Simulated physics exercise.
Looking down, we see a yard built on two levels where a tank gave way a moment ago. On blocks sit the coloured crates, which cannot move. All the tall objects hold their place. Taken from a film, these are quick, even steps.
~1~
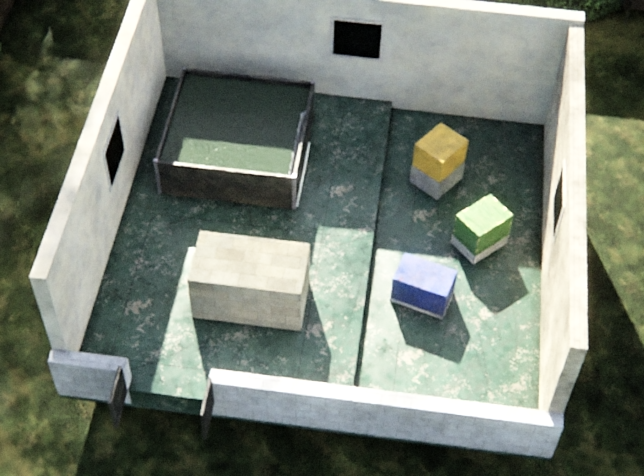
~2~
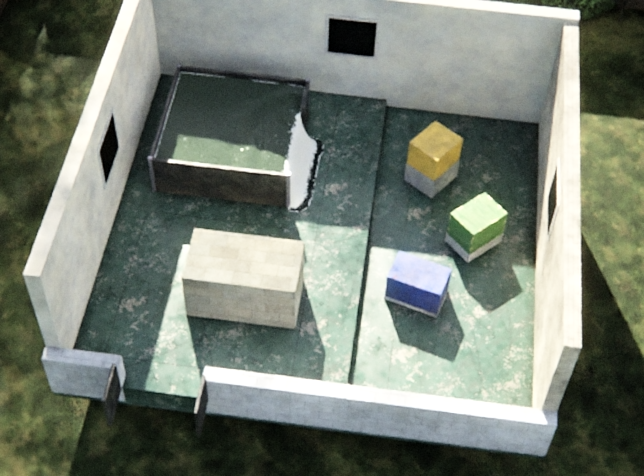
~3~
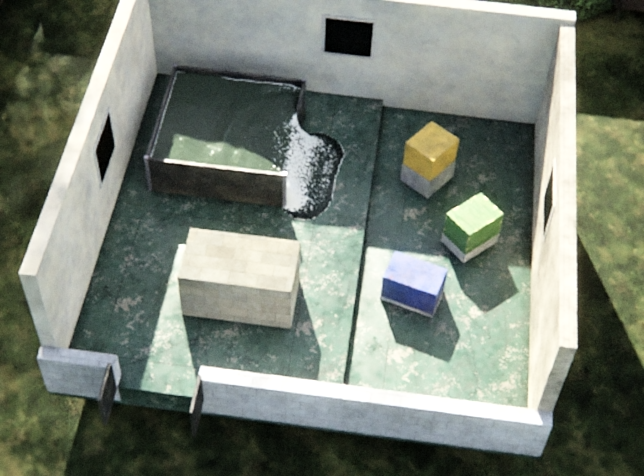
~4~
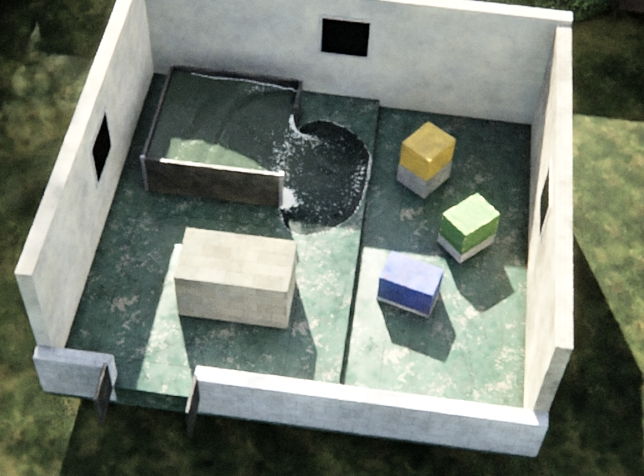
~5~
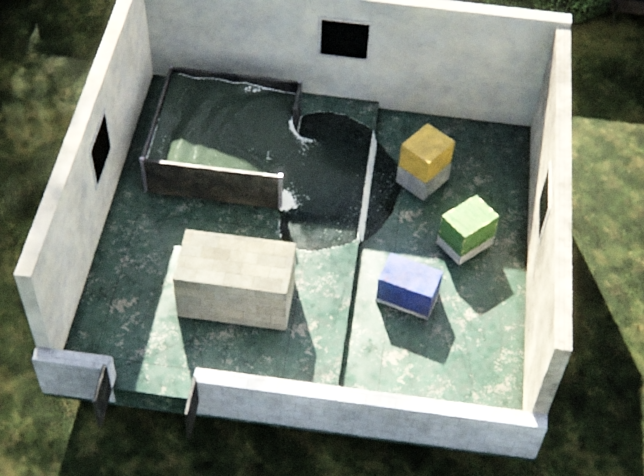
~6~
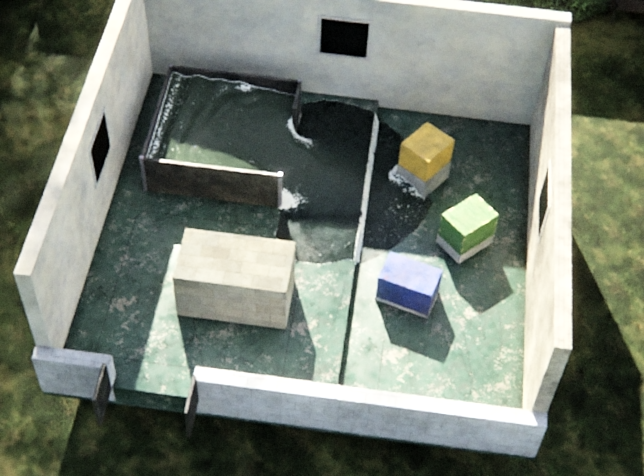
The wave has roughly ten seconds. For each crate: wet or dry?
The green crate is left wet; the yellow crate is left dry; the blue crate is left wet.
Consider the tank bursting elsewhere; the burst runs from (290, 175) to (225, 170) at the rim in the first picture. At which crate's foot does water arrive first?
My pick is the crate marked blue.
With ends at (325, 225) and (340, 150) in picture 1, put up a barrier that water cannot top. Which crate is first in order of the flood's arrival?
It's the blue crate.
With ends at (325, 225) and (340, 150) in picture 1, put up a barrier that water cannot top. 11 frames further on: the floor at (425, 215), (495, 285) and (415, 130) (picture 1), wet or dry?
First unwetted, then unwetted, then inundated.
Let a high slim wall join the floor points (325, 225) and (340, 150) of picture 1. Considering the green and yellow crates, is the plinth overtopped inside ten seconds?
Then: Green is safe; yellow is safe.
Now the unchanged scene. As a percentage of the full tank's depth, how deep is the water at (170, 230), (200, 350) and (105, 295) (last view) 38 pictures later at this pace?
The three come to some 0, 0 and 0 per cent respectively.
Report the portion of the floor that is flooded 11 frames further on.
About 45 per cent.
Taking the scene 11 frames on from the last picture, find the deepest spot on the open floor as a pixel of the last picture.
Somewhere around pixel (438, 232).
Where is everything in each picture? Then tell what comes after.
In the first frame, still water in the open tank at (237, 124).
In the second frame, the front is at (292, 209), out from the gap at (294, 160).
In the third frame, the front is at (304, 216), out from the gap at (290, 162).
In the fourth frame, water pours out at (287, 163) and has run to (367, 158).
In the fifth frame, the front is at (397, 177), out from the gap at (286, 165).
In the sixth frame, water pours out at (286, 164) and has run to (423, 209).
A moment on, water covers 30 % of the floor; the green crate water round its plinth, the yellow crate water round its plinth, the blue crate water round its plinth.
Next, water covers 45 % of the floor; the green crate water round its plinth, the yellow crate water round its plinth, the blue crate water round its plinth.
Then, water covers 55 % of the floor; the green crate water round its plinth, the yellow crate water round its plinth, the blue crate water round its plinth.
Later, water covers 60 % of the floor; the green crate water round its plinth, the yellow crate water round its plinth, the blue crate water round its plinth.
In the end, water covers 70 % of the floor; the green crate was topped, the yellow crate stayed above the water, the blue crate was topped.
